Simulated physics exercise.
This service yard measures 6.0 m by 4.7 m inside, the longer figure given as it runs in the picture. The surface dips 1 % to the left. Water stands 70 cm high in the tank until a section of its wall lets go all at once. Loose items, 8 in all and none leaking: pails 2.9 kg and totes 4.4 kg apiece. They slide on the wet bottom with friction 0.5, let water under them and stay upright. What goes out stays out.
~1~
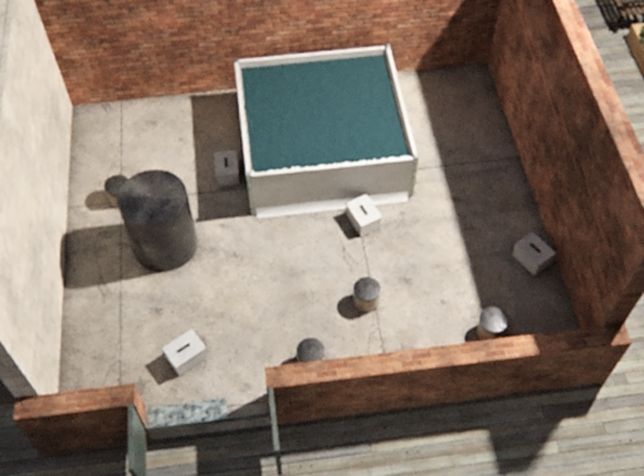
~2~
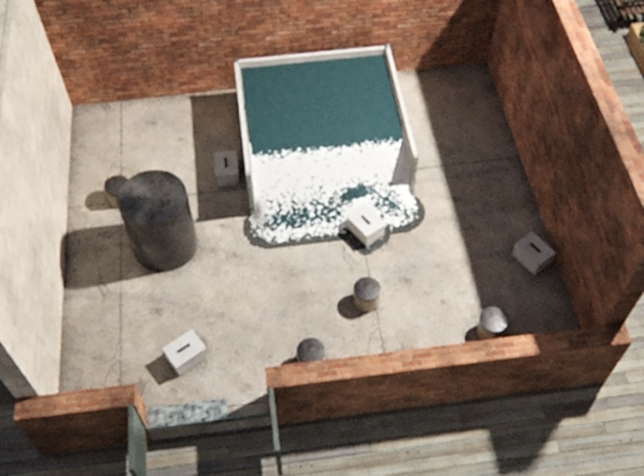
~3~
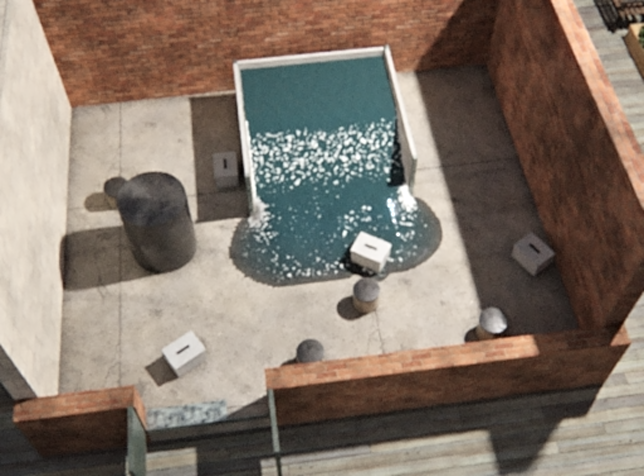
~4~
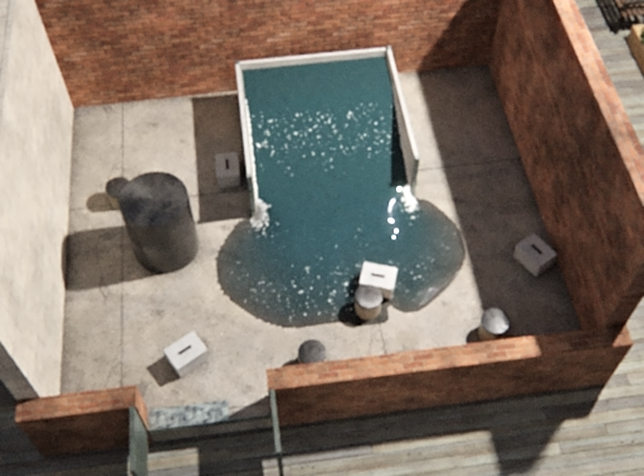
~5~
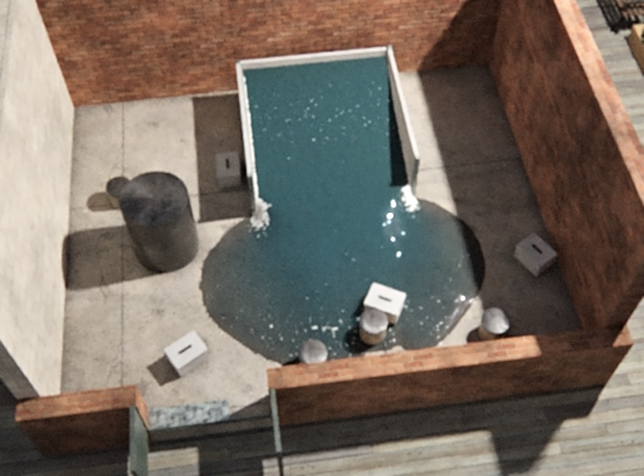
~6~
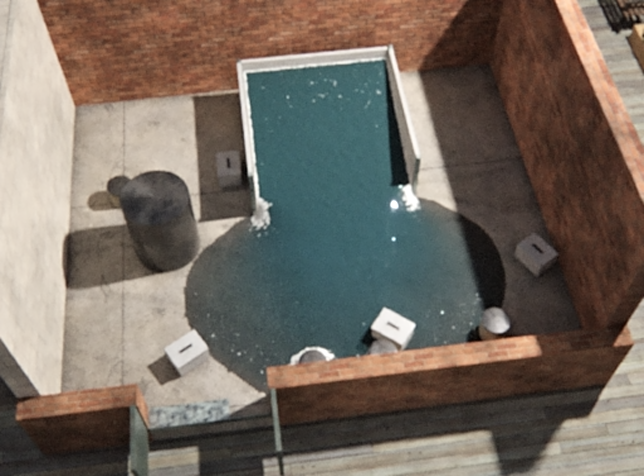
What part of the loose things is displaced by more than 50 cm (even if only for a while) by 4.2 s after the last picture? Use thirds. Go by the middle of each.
It is two thirds or above.
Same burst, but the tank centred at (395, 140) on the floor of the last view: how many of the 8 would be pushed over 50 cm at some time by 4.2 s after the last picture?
Then 7.
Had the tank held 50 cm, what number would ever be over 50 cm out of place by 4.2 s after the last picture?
Then 7.
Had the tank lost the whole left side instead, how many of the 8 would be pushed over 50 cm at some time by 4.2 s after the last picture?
Then 5.
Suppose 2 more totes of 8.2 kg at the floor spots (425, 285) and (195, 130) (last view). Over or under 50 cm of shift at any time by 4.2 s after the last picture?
In that order: Past it, short of it.
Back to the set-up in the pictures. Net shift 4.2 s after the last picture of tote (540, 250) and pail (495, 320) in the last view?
In that order: 300 cm, 400 cm.
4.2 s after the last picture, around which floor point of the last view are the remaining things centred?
Near (333, 135).
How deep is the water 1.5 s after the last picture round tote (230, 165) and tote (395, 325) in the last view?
About 0 and 13 cm.
Then, 0.4 s after the last picture 2 of 8 are over 50 cm from their spots; 4 afloat.
Then, 1.5 s after the last picture 5 of 8 are over 50 cm from their spots; 3 afloat.
Then, 2.8 s after the last picture 6 of 8 are over 50 cm from their spots; 4 afloat.
Then, 4.2 s after the last picture 7 of 8 are over 50 cm from their spots, and 7 have been at some point; 4 afloat.
